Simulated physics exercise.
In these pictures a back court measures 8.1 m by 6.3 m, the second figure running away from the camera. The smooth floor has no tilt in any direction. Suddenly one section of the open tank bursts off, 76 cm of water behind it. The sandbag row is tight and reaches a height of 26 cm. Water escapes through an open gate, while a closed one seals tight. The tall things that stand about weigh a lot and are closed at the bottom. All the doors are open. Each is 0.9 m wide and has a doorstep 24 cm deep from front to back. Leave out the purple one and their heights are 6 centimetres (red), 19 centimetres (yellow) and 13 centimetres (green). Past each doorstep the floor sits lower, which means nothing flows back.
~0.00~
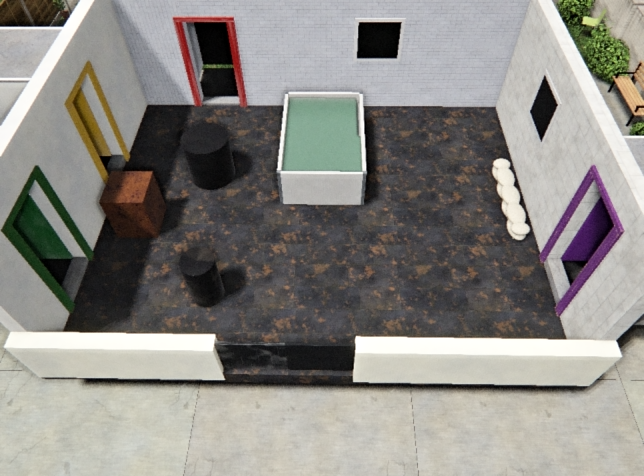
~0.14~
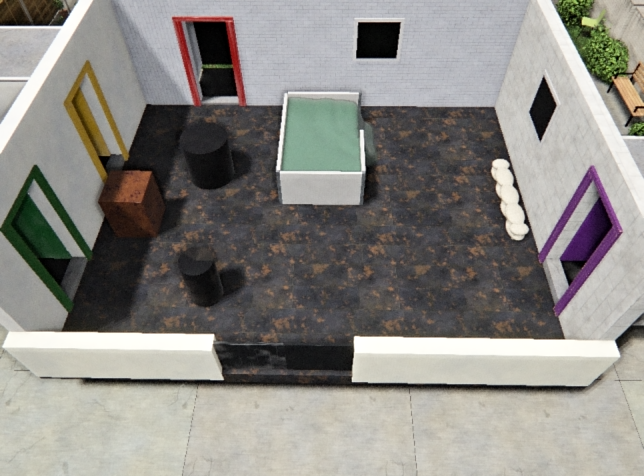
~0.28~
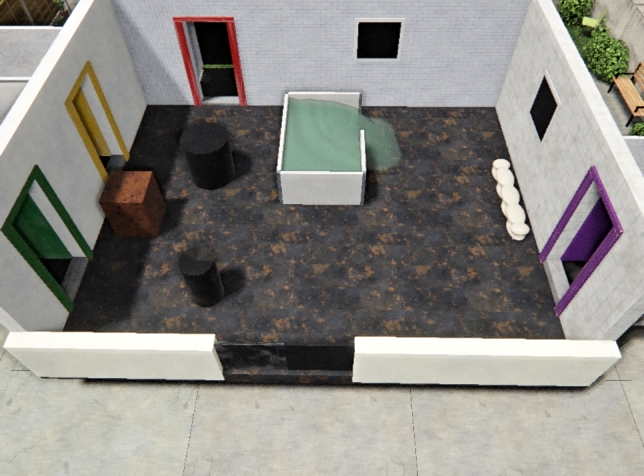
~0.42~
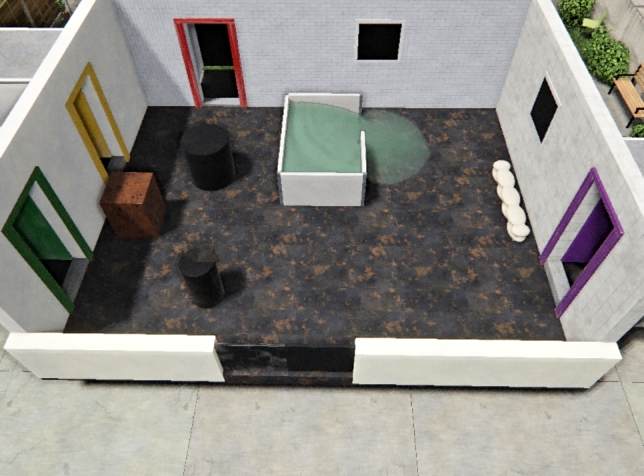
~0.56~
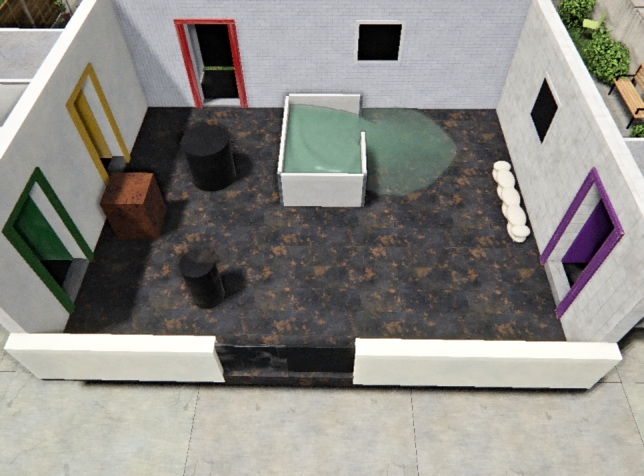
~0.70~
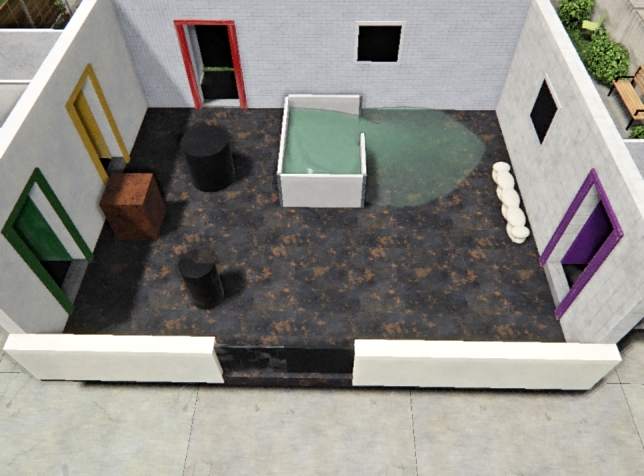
Green water pouring from the broken right side of an open white tank and spreading rightward across a dark courtyard floor.
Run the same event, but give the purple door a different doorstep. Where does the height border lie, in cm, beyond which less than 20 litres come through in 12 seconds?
It lies at roughly 8.5 cm.
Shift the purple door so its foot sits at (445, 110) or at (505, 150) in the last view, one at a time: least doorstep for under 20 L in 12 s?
24 and 32 cm.
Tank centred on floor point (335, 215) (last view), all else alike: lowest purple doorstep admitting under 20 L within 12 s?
Then it needs to be around 8.5 cm high.
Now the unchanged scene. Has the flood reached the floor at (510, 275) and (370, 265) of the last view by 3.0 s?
Taking them in turn, they come out submerged and spared.
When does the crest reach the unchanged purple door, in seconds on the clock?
Around 7.0 s.
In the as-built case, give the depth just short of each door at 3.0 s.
Centimetres: Red = 0, yellow = 0, purple = 6, green = 0.
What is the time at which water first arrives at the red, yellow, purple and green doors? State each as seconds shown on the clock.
Red 5.0 s, yellow 9.0 s, purple 2.2 s, green 7.0 s.
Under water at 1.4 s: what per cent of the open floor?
Approximately 20 % of it.
After 1.4 s water covers 20 % of the floor, deepest (56 cm) near (490, 114); it has not reached the purple door.
After 3.0 s water covers 30 % of the floor, deepest (35 cm) near (435, 119); 6 cm at the purple door, 0 litres in over its 17 cm doorstep.
After 12.0 s water covers 95 % of the floor, deepest (10 cm) near (54, 358); 8 cm at the purple door, 0 litres in over its 17 cm doorstep.
At the purple door as built, the water arrived by 2.2 s and peaked near 13 cm at 7.2 s.
With a doorstep of 7.5 cm, 34 litres would have come in within the 12 s; with 10 cm, 10 litres. So under 20 litres takes about 8.5 cm.
